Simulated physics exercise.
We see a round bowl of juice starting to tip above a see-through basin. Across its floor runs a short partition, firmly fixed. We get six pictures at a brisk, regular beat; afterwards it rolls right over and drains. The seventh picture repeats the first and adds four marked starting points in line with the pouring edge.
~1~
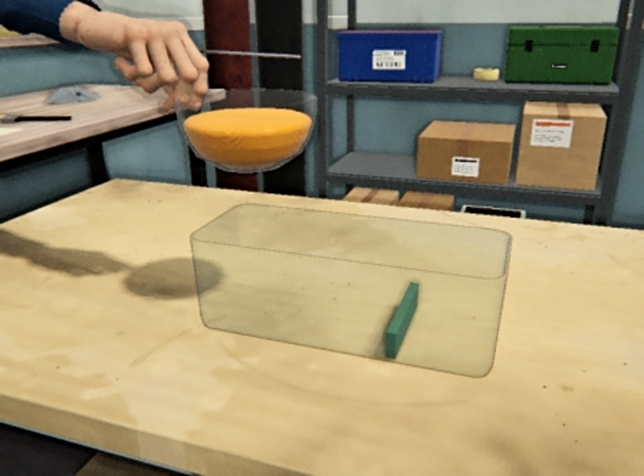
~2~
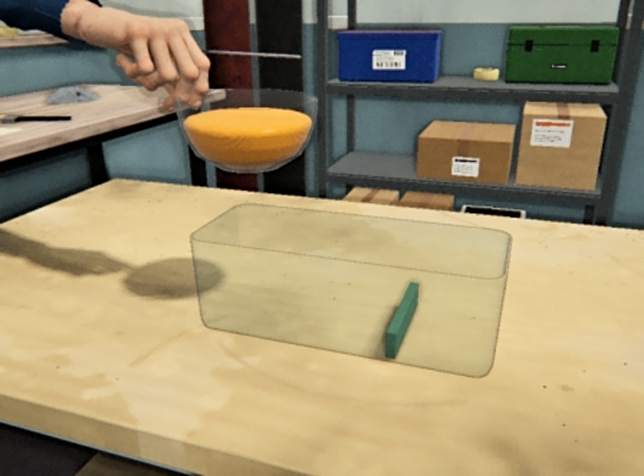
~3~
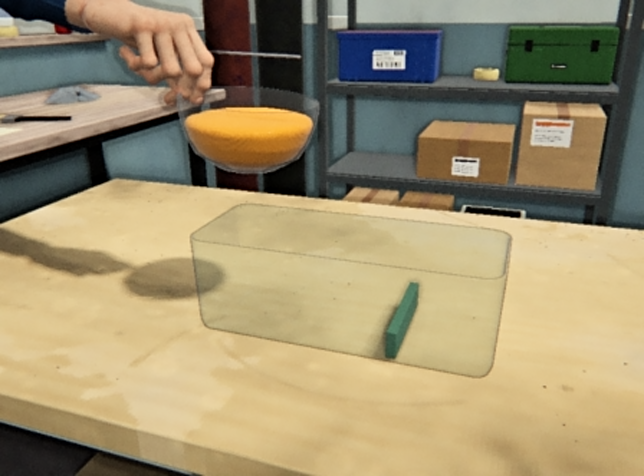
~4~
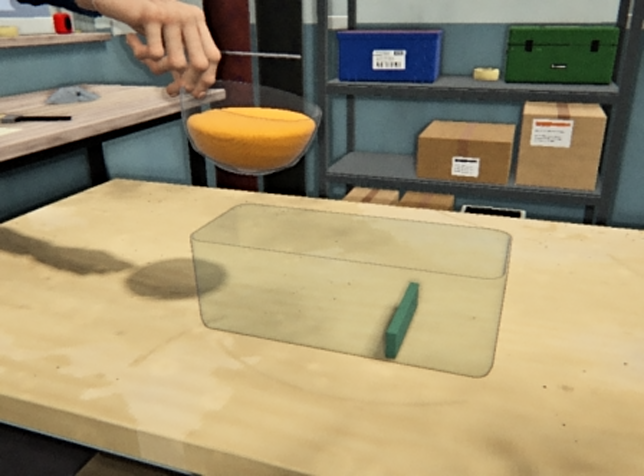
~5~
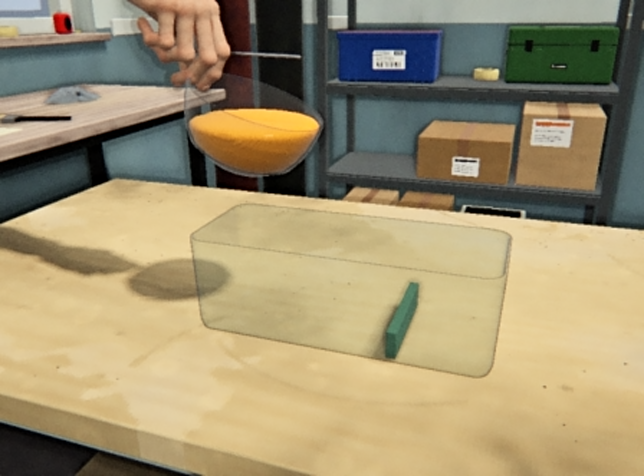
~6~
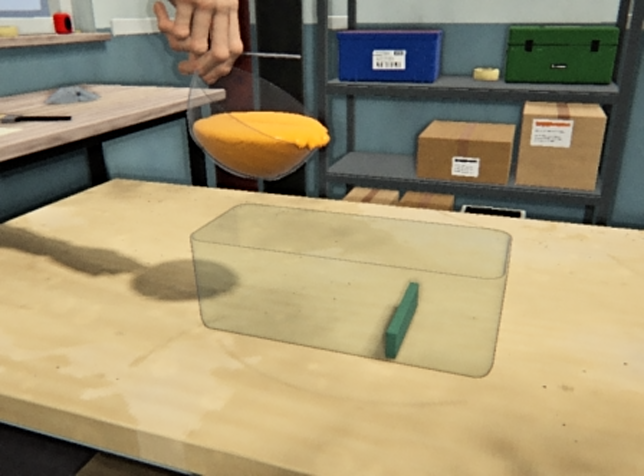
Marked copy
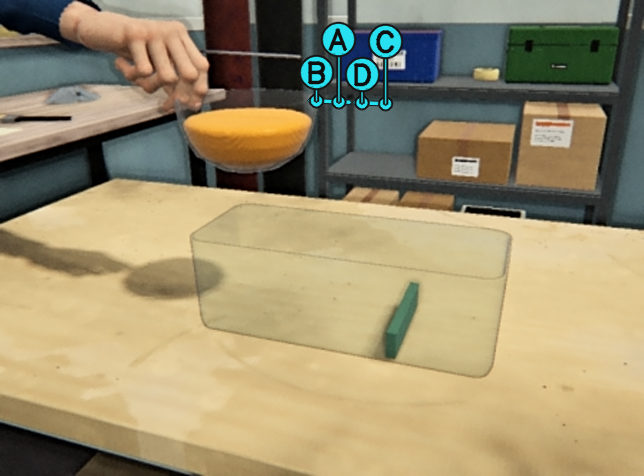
To begin with, a hand holds a clear round bowl of orange juice upright above a see-through basin with a short green partition on its floor. The hand then moves right and the bowl tilts rightward, gradually at first, then more steeply, until juice edges over its right lip.
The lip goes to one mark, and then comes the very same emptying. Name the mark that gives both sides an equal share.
Spot D does it best.
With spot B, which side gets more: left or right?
The left one.
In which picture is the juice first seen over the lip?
Picture 6.
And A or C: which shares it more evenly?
Here it is spot C.
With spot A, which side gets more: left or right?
The left one.
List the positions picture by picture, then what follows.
In the first frame, upright, lip at (309, 100); basin from (204, 322) to (492, 375); top of the wall at (404, 305); nothing has left yet.
In the second frame, upright, lip at (310, 102); nothing has left yet.
In the third frame, tipped about 6°, lip at (312, 107); nothing has left yet.
In the fourth frame, tipped about 12°, lip at (315, 116); nothing has left yet.
In the fifth frame, tipped about 21°, lip at (317, 128); nothing has left yet.
In the sixth frame, tipped about 31°, lip at (317, 141); juice is over the lip, down to (321, 145).
On the marked copy, A at (338, 101); B at (316, 100); C at (385, 103); D at (362, 102).
Choosing A, about 81 % ends left of the wall and 17 % right of it.
Choosing B, about 89 % ends left of the wall and 10 % right of it.
Choosing C, about 35 % ends left of the wall and 64 % right of it.
Choosing D, about 53 % ends left of the wall and 47 % right of it.
